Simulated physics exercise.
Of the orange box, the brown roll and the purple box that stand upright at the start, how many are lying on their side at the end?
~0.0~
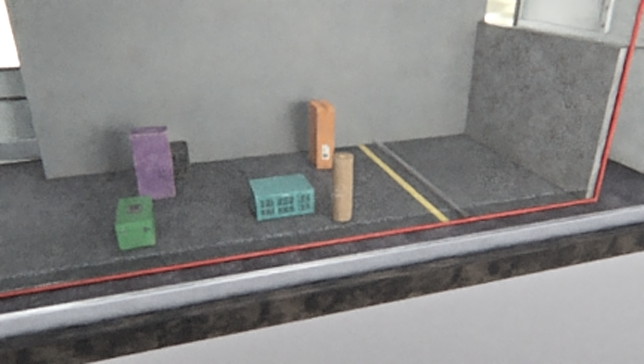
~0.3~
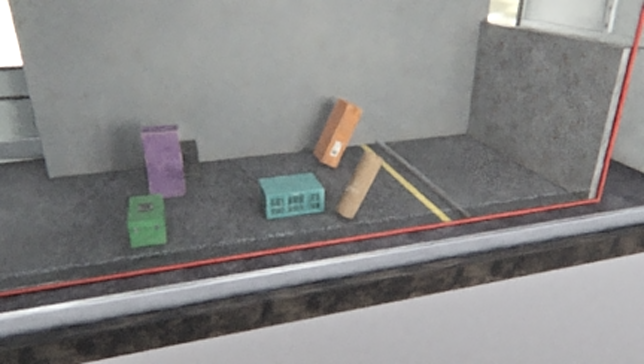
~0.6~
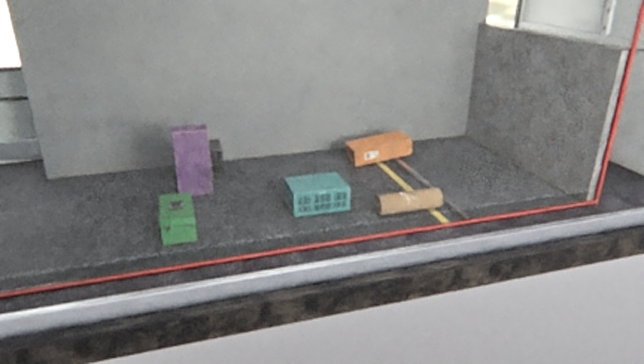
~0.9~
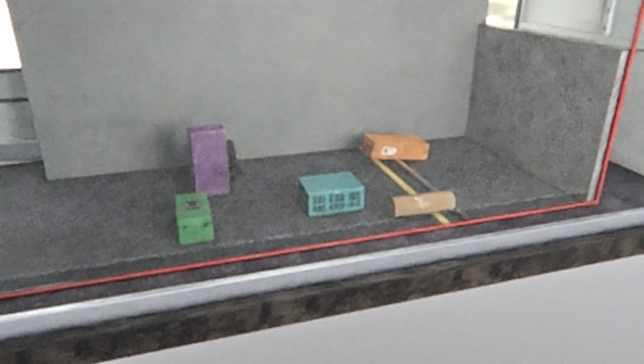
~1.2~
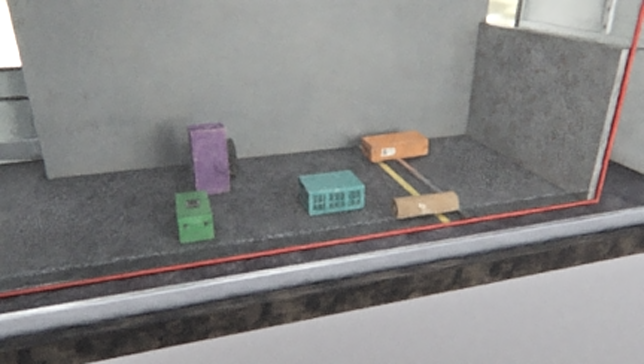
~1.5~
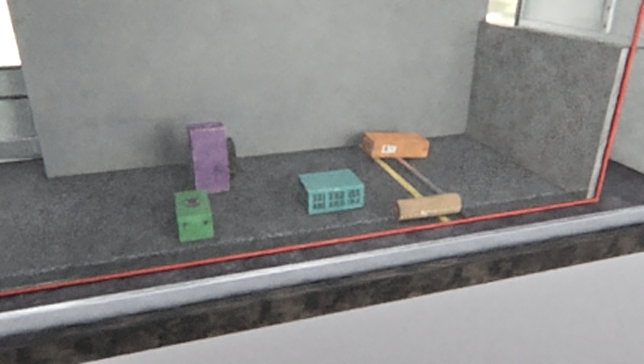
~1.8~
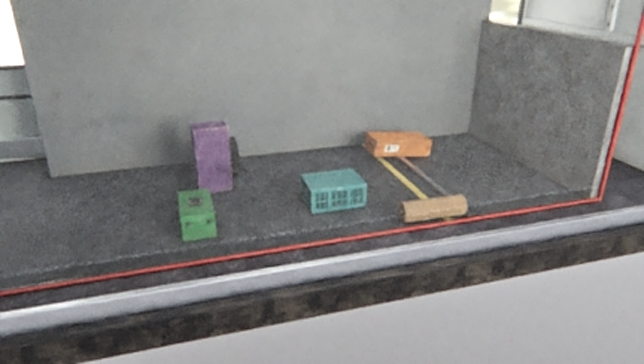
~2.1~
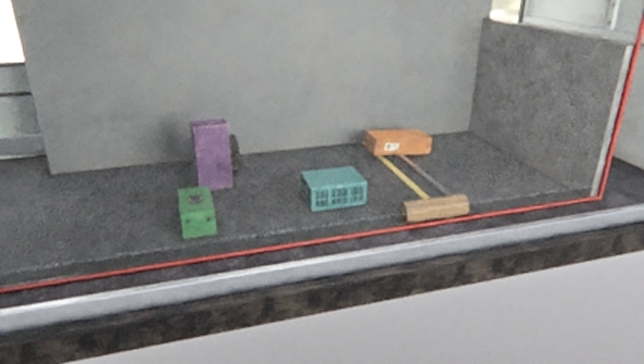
Two of them, the orange box and the brown roll, are lying on their side at the end, while the purple box stays upright.
